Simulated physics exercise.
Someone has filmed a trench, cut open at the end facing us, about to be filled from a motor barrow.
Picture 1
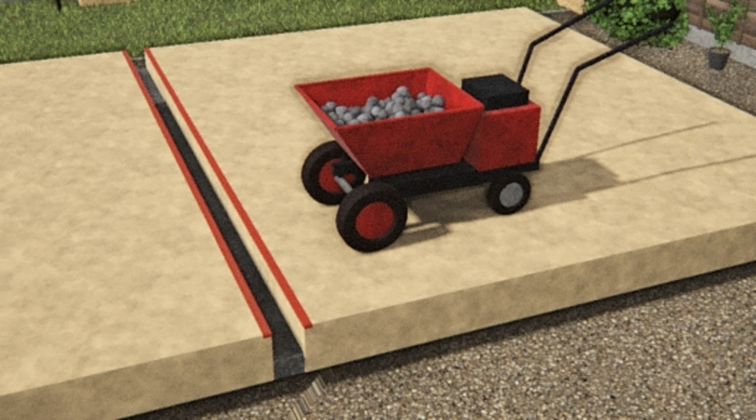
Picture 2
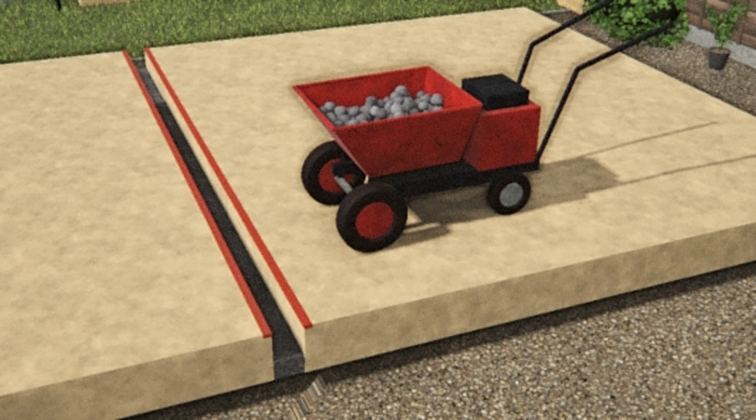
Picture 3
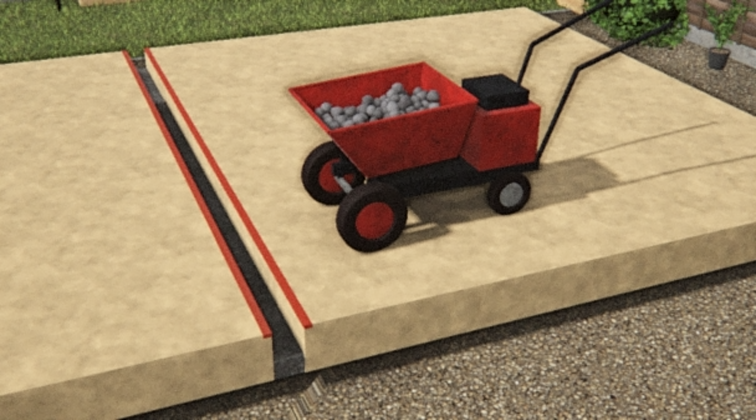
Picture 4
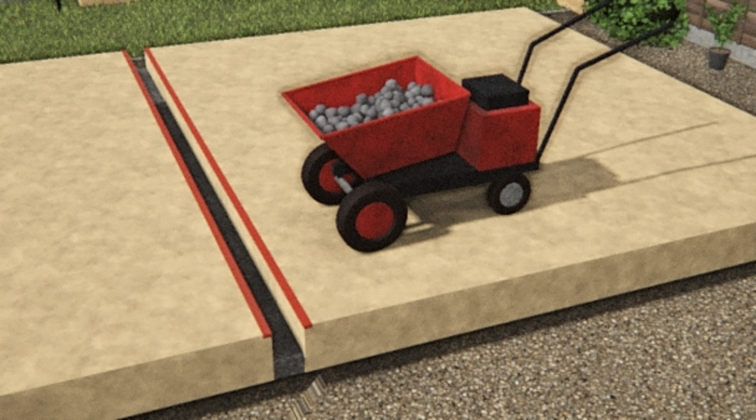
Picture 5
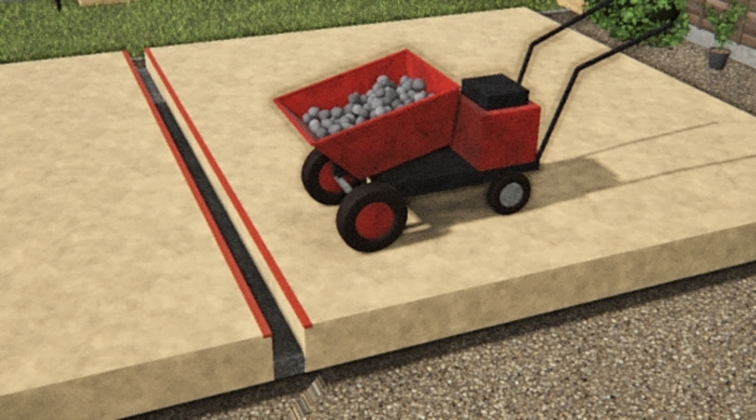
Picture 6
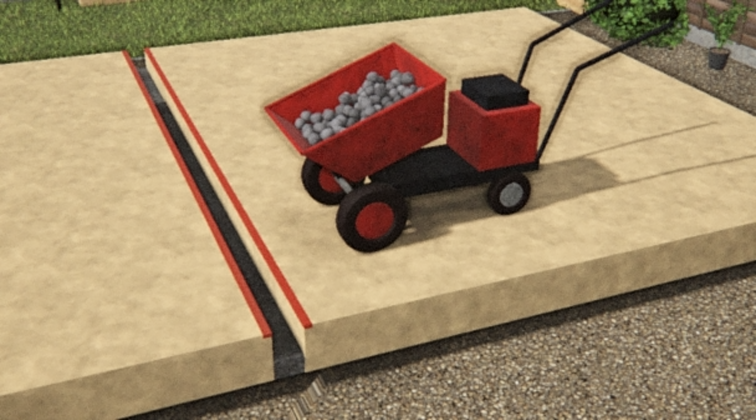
The red skip of a motor barrow, loaded with round grey cobbles, sat level at first, then tilted gradually forward to the left, while its wheels stayed still beside a narrow, red-edged trench.
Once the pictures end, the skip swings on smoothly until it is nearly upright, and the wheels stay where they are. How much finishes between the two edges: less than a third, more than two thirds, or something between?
In the trench: Between a third and two thirds.
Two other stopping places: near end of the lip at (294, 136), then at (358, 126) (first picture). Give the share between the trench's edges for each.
The first gives 0 %, the second 50 %.
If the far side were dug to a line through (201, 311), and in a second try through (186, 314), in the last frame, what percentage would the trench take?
About 100 and 100 per cent.
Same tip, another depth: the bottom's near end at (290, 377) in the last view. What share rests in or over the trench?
It comes to 60 per cent or so.
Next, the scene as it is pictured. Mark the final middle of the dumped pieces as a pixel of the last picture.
Close to (232, 244).
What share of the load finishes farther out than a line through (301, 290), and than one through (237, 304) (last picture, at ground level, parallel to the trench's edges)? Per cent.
First some 100, then 30 per cent.
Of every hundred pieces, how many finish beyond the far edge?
Close to 45 per cent.
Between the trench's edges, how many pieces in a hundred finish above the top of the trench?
Roughly 30 in a hundred.
Soon, skip tipped steeply; all in the skip.
A while on, skip tipped right over; nearly all in the skip; a small part in or heaped over the trench; a stray few beyond it; a stray few falling.
Towards the end, skip tipped right over; about a quarter in the skip; about a third in or heaped over the trench; about a third beyond it.
Finally, skip tipped right over; a stray few in the skip; about half in or heaped over the trench; about half beyond it.
